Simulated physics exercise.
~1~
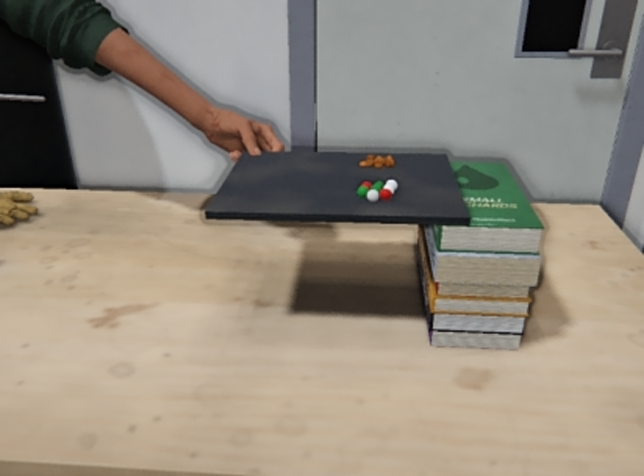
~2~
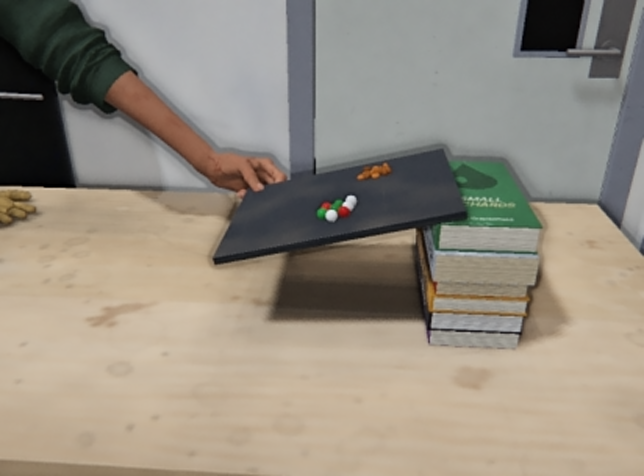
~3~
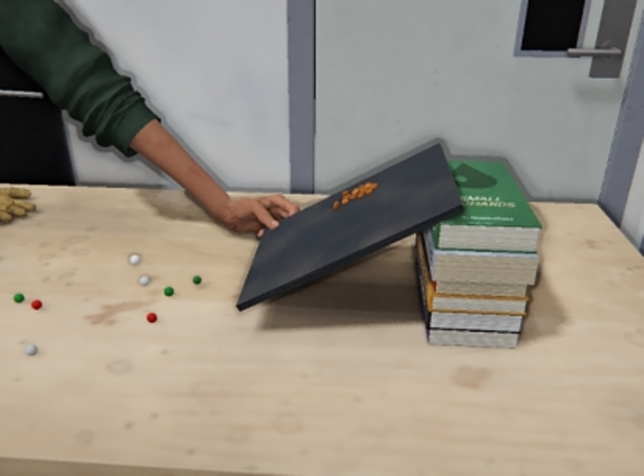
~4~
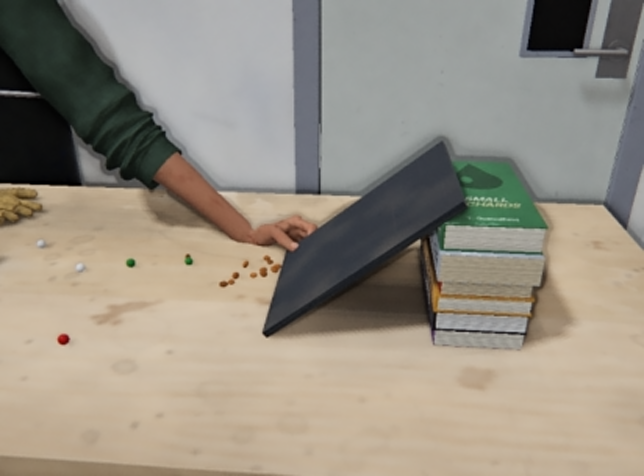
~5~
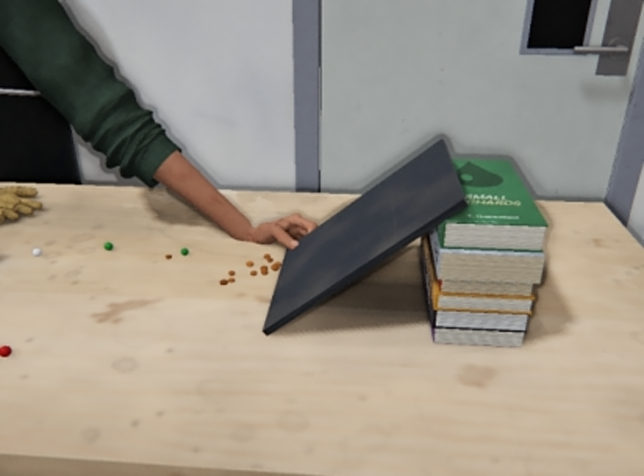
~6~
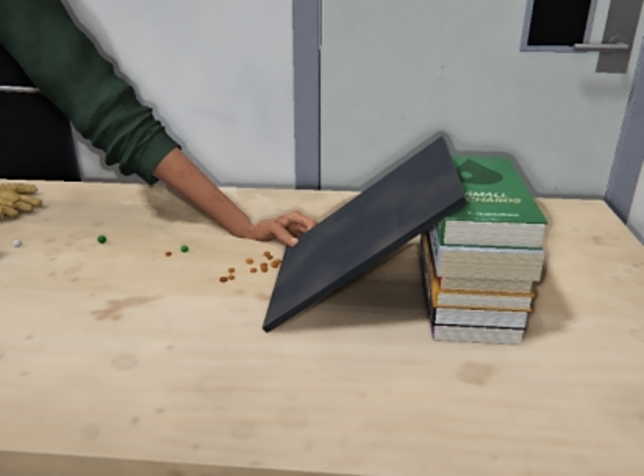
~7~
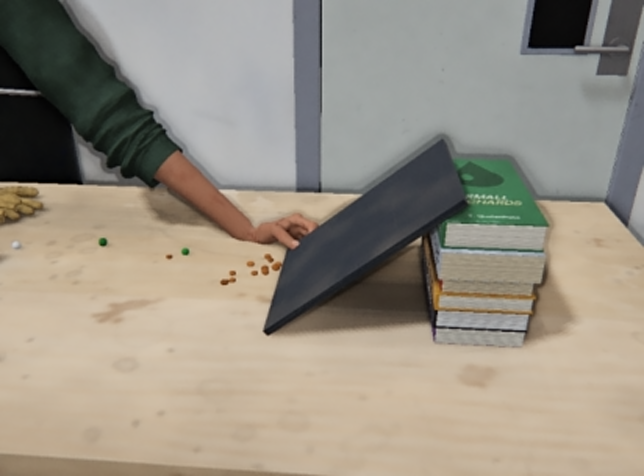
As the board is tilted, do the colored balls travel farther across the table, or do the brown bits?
The colored balls travel farther. They roll well off to the left while most of the brown bits stop near the foot of the board.
Colored balls roll far left off a board a hand tilts; brown bits stay near its foot.
